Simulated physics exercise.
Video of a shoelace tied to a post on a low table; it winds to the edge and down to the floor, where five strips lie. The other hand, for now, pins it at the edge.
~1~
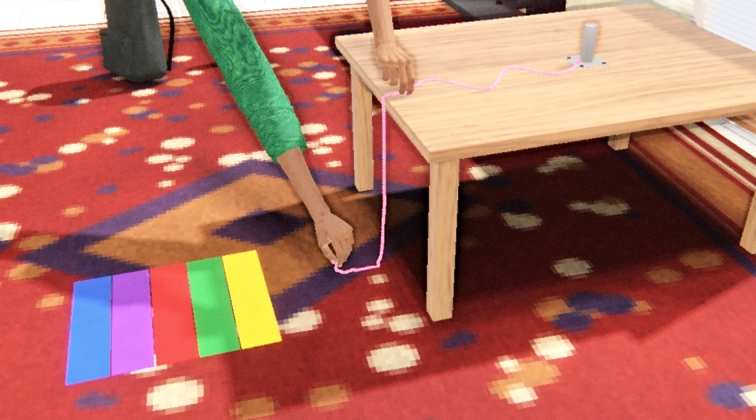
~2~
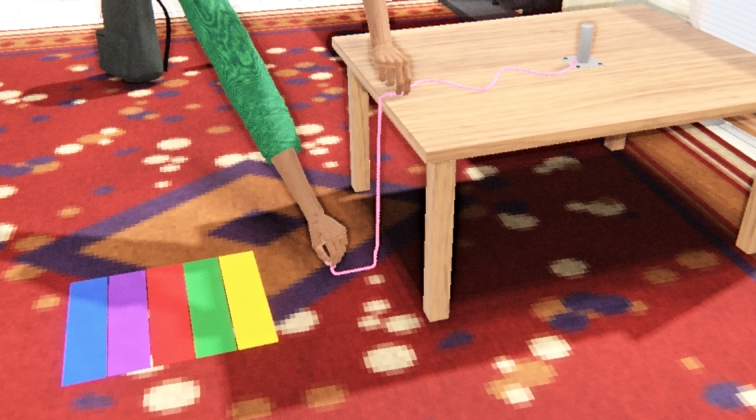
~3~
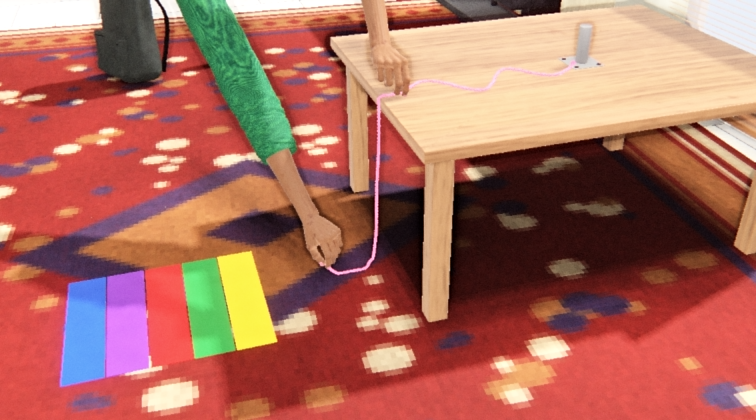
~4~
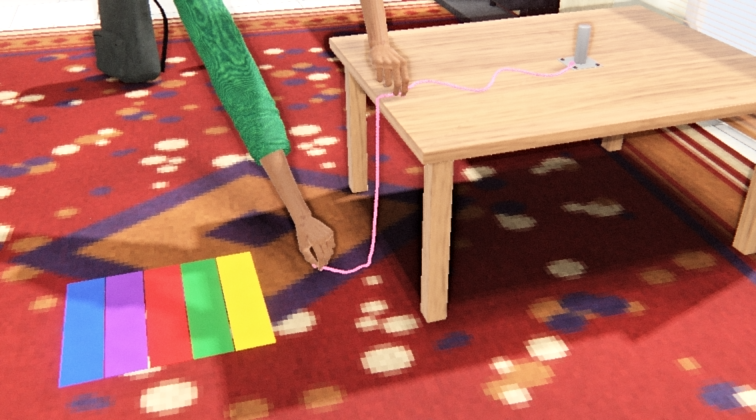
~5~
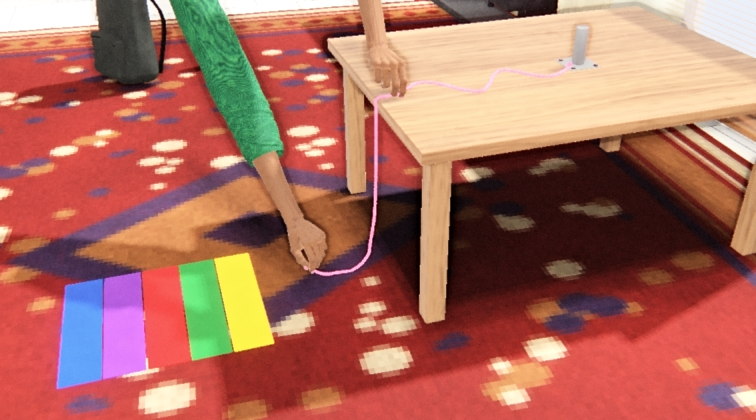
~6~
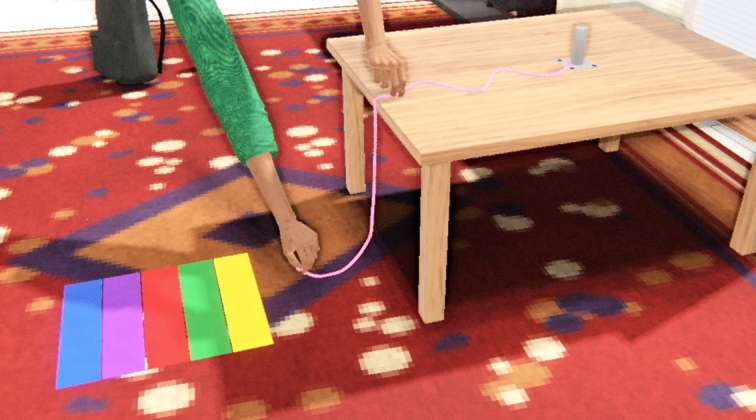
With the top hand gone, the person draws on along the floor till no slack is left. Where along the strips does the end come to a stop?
Above the purple strip.
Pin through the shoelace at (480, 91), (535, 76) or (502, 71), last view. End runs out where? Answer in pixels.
Those spots come out as (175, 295), (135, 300) and (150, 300).
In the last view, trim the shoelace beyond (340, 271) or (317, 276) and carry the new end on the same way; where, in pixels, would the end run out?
Result 1: (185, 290). Result 2: (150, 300).
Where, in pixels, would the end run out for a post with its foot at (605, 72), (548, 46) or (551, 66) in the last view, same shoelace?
Roughly (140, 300), (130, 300) and (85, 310), try by try.
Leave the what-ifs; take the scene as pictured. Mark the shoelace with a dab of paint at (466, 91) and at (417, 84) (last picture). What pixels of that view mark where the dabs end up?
At (417, 89), then (368, 106).
Soon after, end near (189, 291); over green.
Then, end near (145, 299); over red.
At full stretch, end near (120, 304); over purple. It gets as far as the purple strip.
